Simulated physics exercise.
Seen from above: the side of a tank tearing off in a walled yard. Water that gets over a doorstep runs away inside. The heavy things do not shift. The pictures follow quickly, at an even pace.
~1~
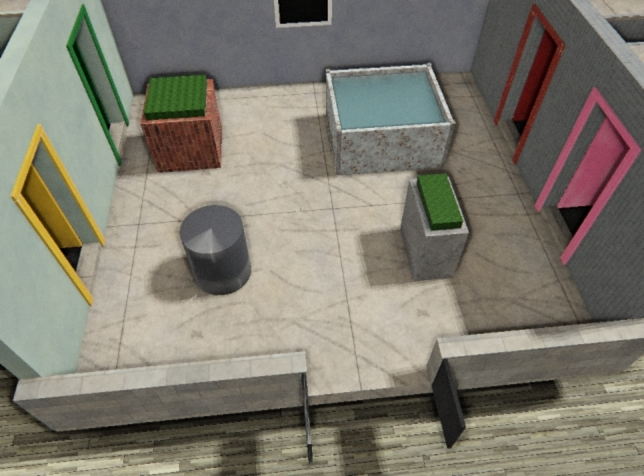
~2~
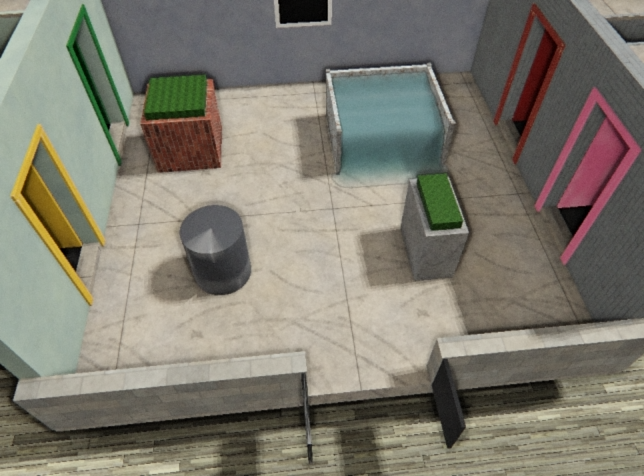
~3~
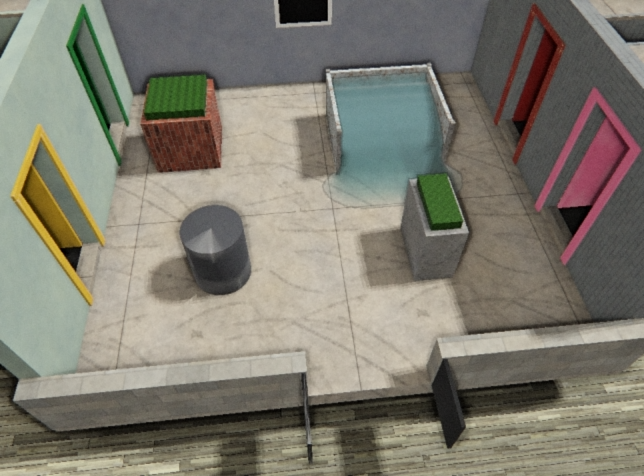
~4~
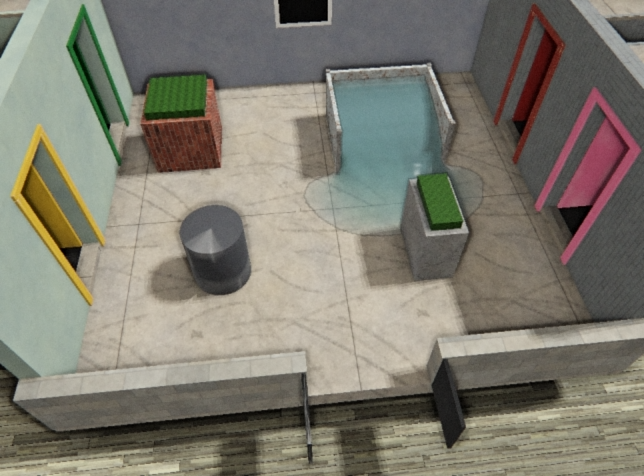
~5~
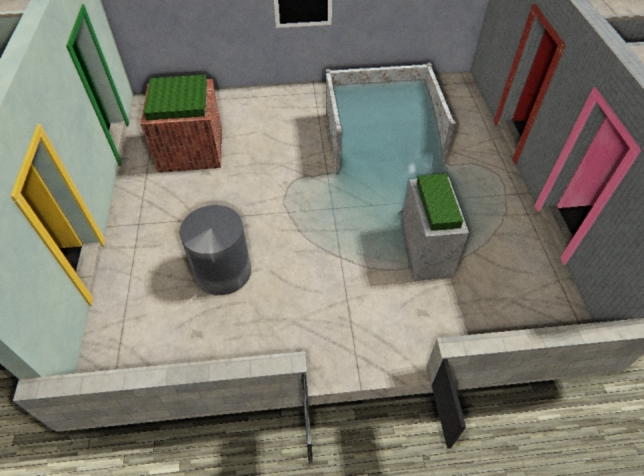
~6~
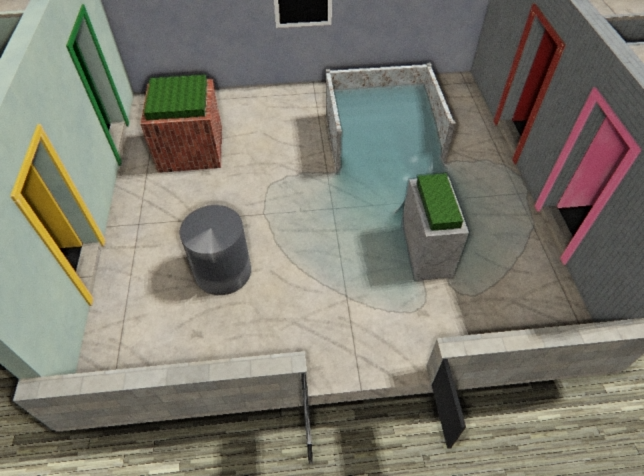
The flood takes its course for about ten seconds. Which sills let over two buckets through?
The yellow door holds within the limit; the green door holds within the limit; the pink door floods; the red door holds within the limit.
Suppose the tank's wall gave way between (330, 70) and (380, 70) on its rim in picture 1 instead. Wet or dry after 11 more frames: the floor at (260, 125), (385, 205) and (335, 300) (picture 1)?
As listed: Under water, no water, dry.
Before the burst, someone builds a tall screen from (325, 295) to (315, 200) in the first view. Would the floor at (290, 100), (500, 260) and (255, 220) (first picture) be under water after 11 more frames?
In that order: Free of water, under water, dry.
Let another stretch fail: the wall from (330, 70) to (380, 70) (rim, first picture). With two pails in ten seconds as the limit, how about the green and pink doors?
My reading: The green one goes over; the pink one takes less.
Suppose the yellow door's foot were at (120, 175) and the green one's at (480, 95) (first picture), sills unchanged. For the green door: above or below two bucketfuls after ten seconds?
Green door stays under.
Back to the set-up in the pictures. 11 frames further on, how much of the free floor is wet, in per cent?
Some 45 per cent.
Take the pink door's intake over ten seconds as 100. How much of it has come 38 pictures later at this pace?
Close to 100 %.
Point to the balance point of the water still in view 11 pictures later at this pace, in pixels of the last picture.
Close to (403, 236).
A moment on, water covers 40 % of the floor; the yellow door not reached, the green door not reached, the pink door wet at the sill, nothing in, the red door not reached.
Next, water covers 45 % of the floor; the yellow door not reached, the green door not reached, the pink door over two buckets in, the red door not reached.
Then, water covers 55 % of the floor; the yellow door wet at the sill, nothing in, the green door not reached, the pink door far over two buckets in, the red door wet at the sill, nothing in.
Later, water covers 75 % of the floor; the yellow door wet at the sill, nothing in, the green door wet at the sill, nothing in, the pink door far over two buckets in, the red door wet at the sill, nothing in.
In the end, water covers 100 % of the floor; the yellow door wet at the sill, nothing in, the green door wet at the sill, nothing in, the pink door far over two buckets in, the red door wet at the sill, nothing in.
